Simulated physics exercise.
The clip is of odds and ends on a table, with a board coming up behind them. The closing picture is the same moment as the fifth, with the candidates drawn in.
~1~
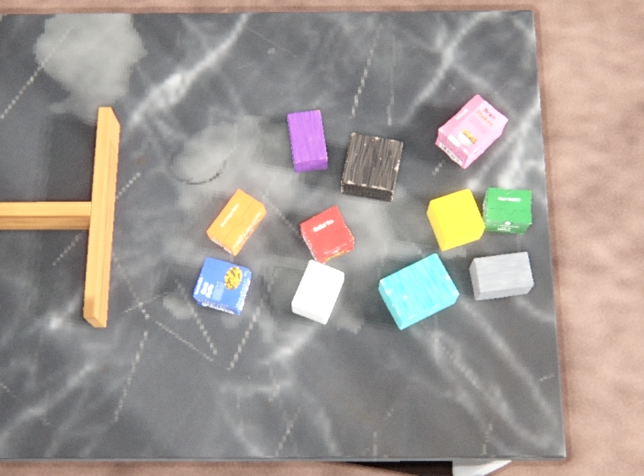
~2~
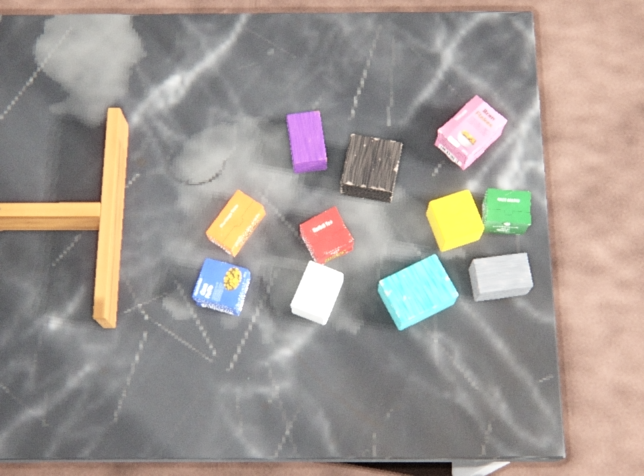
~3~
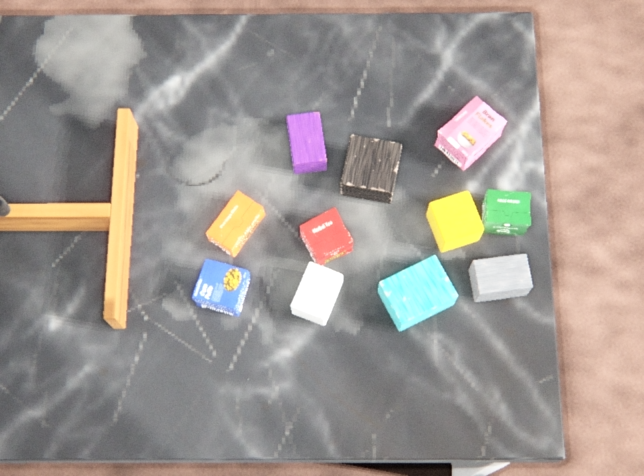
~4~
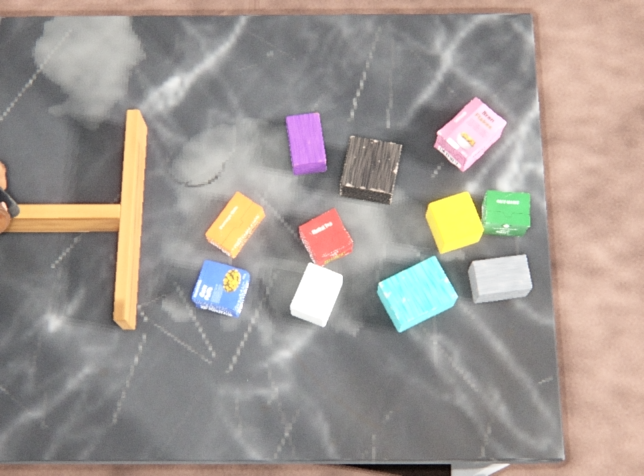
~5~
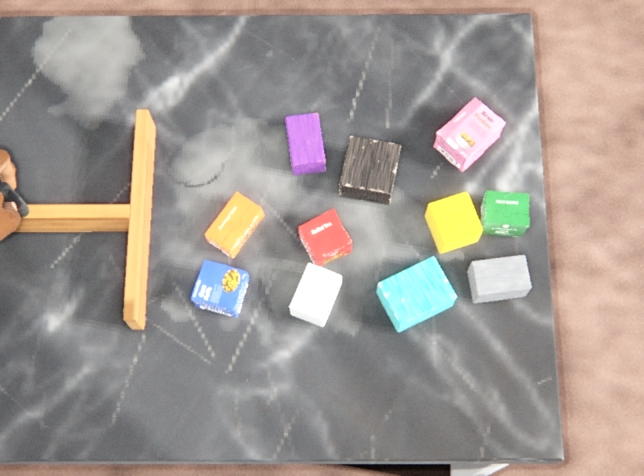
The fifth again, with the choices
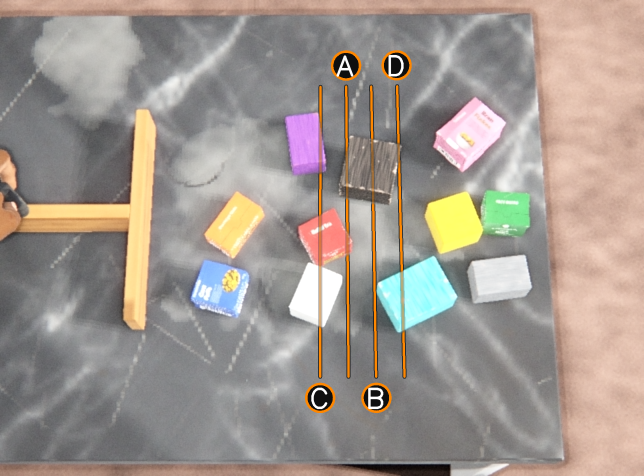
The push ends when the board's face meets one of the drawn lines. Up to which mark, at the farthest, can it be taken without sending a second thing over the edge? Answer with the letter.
Line D.
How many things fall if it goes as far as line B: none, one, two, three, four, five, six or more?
The count is none.
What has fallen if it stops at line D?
It is the grey block.
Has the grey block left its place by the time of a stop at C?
No.
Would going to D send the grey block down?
Yes.
On the marked copy, A at (347, 225); B at (374, 225); C at (320, 225); D at (401, 225).
Taking D. A third of the way, board (230, 210); blue packet (260, 287); orange packet (256, 223).
Two thirds of the way, board (325, 210); grey block (506, 280); turquoise block (451, 301).
When it is over, board (397, 210); grey block over the edge; green box (537, 207); one fallen.
As for the rest, A is within the limit but short; B is within the limit but short; C is within the limit but short.
